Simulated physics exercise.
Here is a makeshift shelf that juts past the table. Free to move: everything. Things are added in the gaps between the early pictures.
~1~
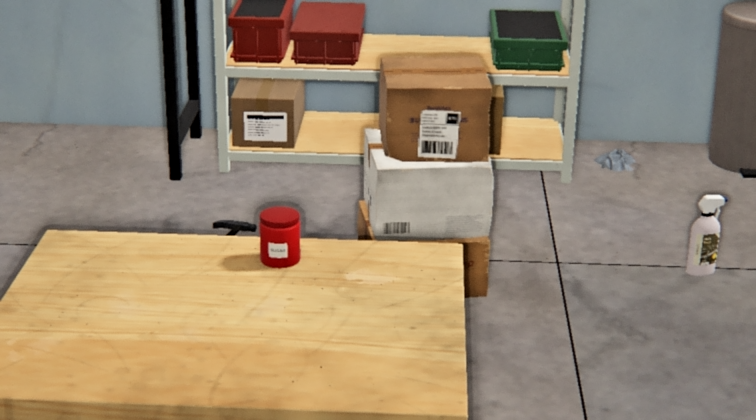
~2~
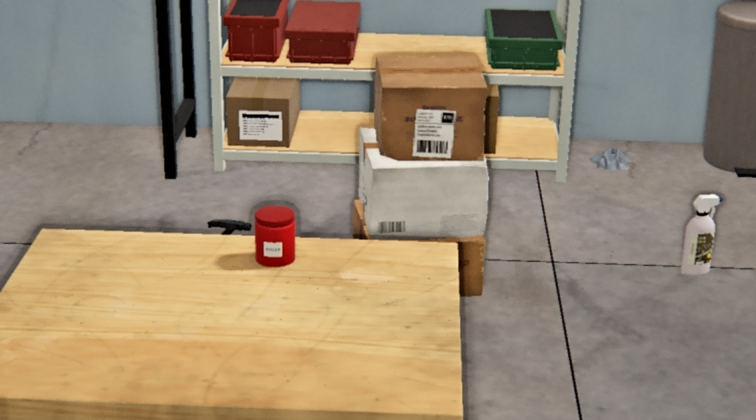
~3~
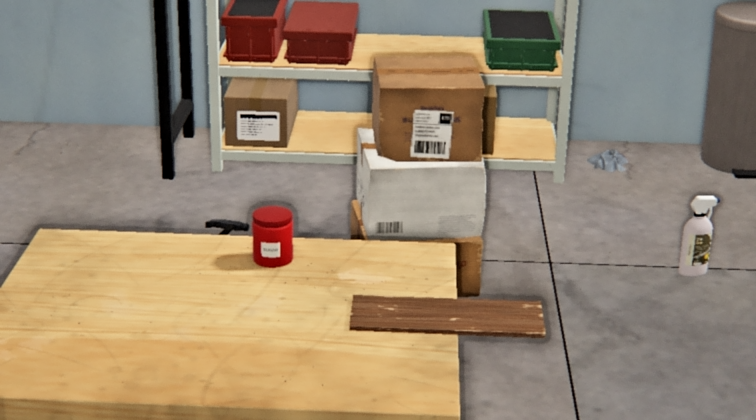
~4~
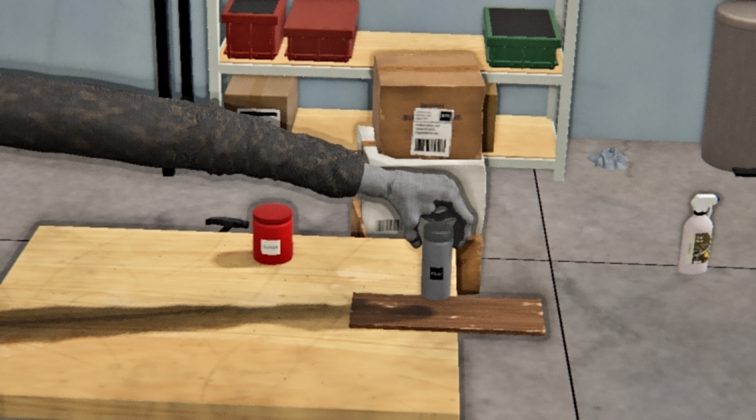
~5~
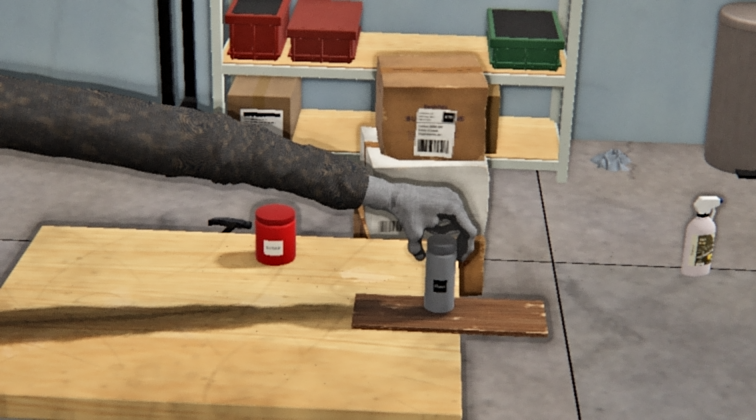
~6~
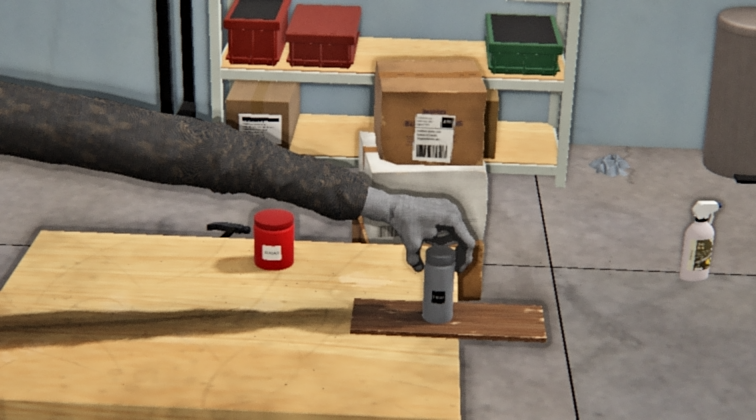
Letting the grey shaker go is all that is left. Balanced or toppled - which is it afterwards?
Balanced.
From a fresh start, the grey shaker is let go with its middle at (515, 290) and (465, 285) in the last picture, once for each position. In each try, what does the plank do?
Topples, then stays put.
Then, 0.30 s on from there, no change.
Then, 0.70 s on from there, grey shaker resting near (439, 285).
In the end, all 3 unmoved. At the end, from the last picture's camera, grey shaker near (439, 285). The plank keeps its balance.
